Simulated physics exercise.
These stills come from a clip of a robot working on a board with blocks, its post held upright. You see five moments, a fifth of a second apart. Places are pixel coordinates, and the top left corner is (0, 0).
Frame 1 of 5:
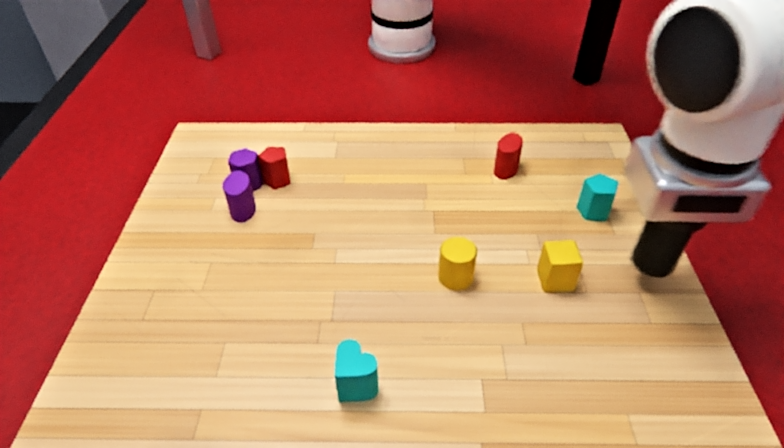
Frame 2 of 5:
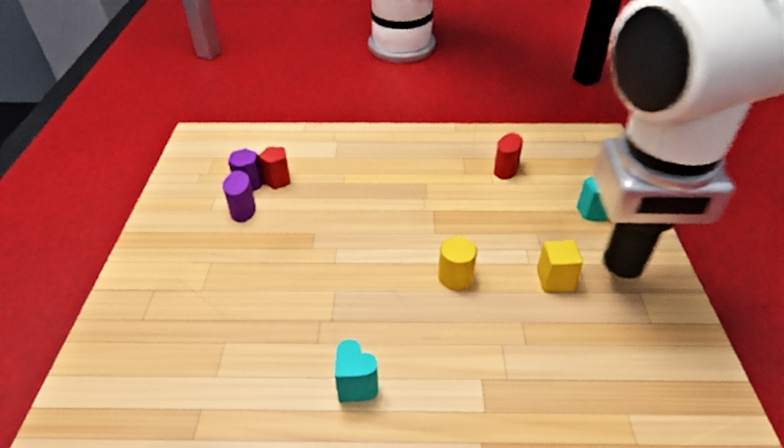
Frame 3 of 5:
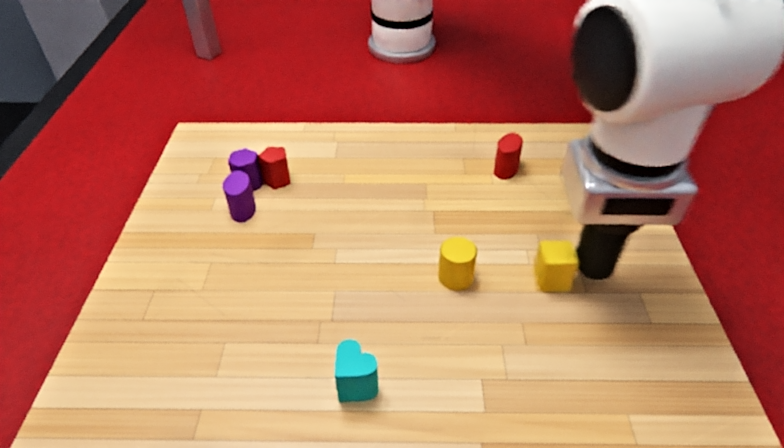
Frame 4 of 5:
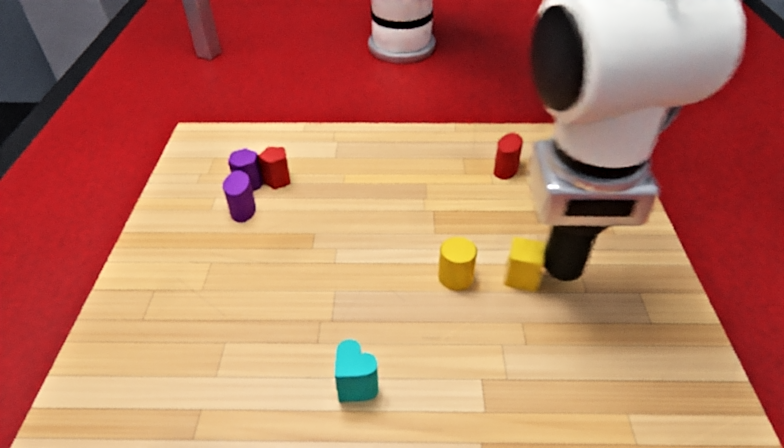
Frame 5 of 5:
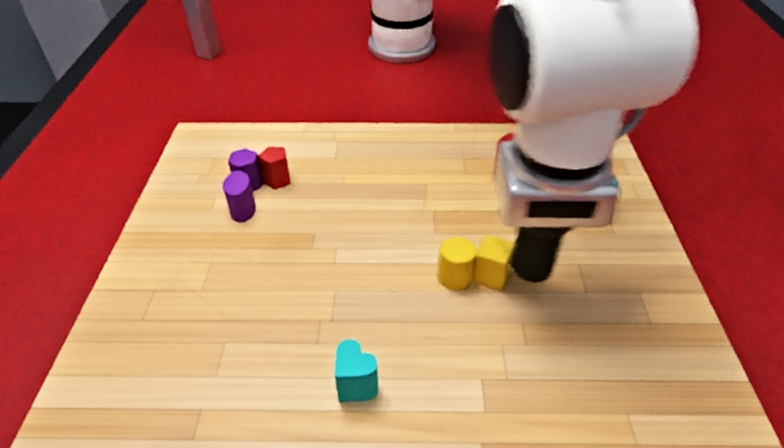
On a wooden board set on a red surface, a white robot arm holds its dark post at the right, beside scattered purple, red, teal and yellow blocks. The arm slides the post left until it meets the yellow cube, then pushes the cube left up against the yellow cylinder.
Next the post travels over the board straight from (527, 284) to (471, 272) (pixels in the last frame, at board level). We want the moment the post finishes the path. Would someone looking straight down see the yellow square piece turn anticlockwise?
Yes, that is how it ends up.
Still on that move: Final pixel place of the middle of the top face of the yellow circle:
By then it is at (403, 246).
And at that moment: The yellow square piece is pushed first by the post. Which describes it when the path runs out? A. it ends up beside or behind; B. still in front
B
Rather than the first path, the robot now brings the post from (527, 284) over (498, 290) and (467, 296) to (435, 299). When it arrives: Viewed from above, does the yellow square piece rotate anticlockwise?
In short: No.
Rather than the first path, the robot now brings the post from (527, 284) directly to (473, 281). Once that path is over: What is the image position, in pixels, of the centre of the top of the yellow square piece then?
At roughly (441, 245).
On the path given first. Halfway along, post at (501, 262); yellow circle at (431, 247); yellow square piece at (466, 245), turned 25° anticlockwise.
At the end, post at (473, 256); yellow circle at (403, 246); yellow square piece at (438, 240), turned 25° anticlockwise.
